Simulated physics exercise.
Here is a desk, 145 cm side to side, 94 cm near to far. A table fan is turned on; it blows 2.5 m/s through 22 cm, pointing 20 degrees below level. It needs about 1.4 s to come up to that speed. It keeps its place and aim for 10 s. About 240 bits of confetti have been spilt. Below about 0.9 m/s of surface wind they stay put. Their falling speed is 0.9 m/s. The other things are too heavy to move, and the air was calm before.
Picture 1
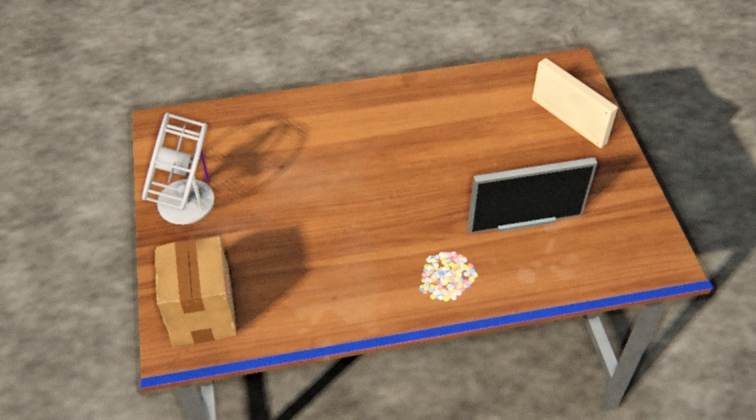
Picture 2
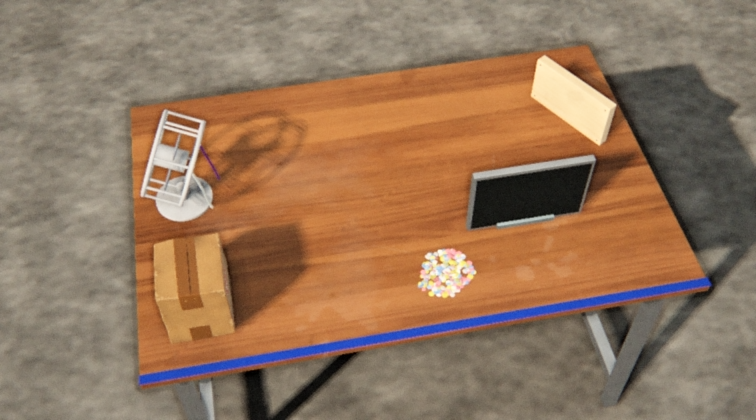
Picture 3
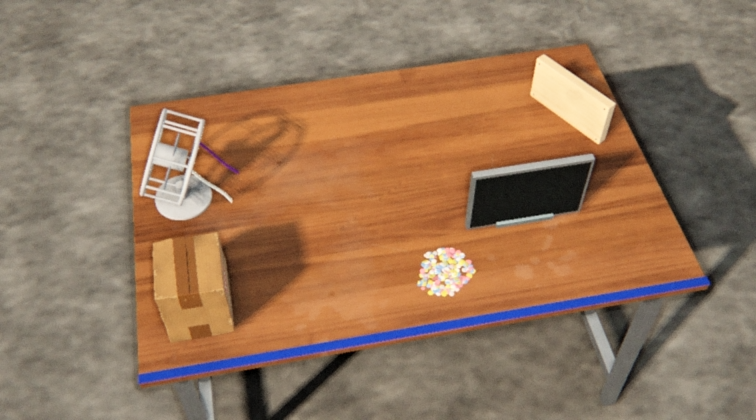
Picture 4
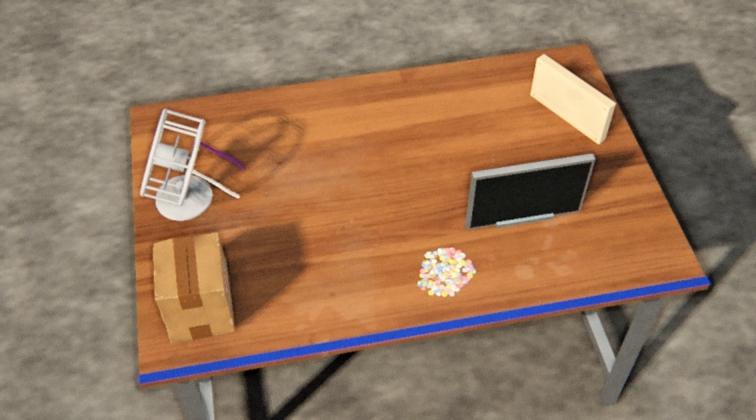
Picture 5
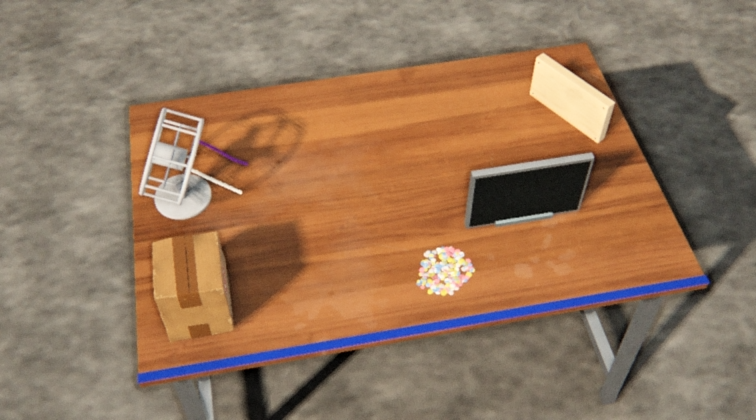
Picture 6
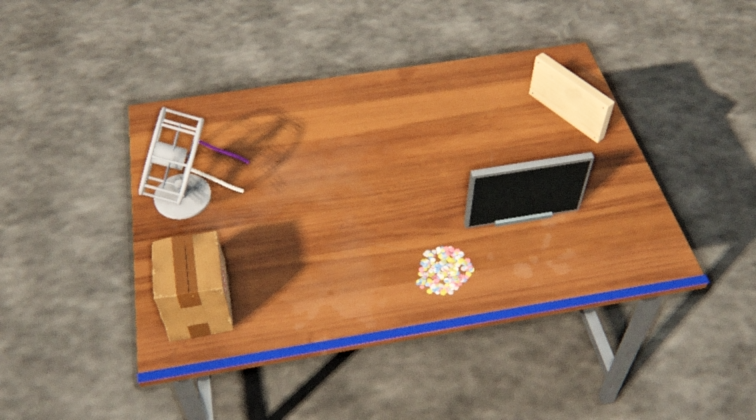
Two thin ribbons, one purple and one white, streamed out to the right from a small table fan on a wooden desk, while the confetti, box and laptop stayed put.
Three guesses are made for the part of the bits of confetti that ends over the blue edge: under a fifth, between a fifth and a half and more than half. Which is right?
By then over half are over the blue edge.
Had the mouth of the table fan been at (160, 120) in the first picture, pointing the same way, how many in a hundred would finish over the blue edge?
Then about 100 %.
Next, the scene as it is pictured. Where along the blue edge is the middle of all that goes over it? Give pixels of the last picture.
Around (537, 313).
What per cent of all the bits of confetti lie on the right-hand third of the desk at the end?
About 0 %.
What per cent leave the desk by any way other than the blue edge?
About 0 %.
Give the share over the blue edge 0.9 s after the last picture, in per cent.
Near 100 %.
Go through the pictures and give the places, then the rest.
In the first frame, the middle of the bits of confetti is near (449, 276), none has stirred yet and the mouth of the table fan is at (175, 162).
In the second frame, the middle of the bits of confetti is near (447, 272), none has stirred yet and the blue edge is centred on (436, 333).
In the third frame, the middle of the bits of confetti is near (446, 271), none has stirred yet, the top of a laptop is at (534, 165) and the top of a box is at (187, 264).
In the fourth frame, the middle of the bits of confetti is near (447, 271) and none has stirred yet.
In the fifth frame, the middle of the bits of confetti is near (446, 270) and none has stirred yet.
In the sixth frame, the middle of the bits of confetti is near (445, 270) and none has stirred yet.
Then, 0.9 s after the last picture the count stands so, 100 % are over the blue edge.
Then, 2.1 s after the last picture the count stands so, 100 % are over the blue edge.
Then, 4.4 s after the last picture the count stands so, 100 % are over the blue edge.
Then, 8.9 s after the last picture, at the end, 100 % are over the blue edge.
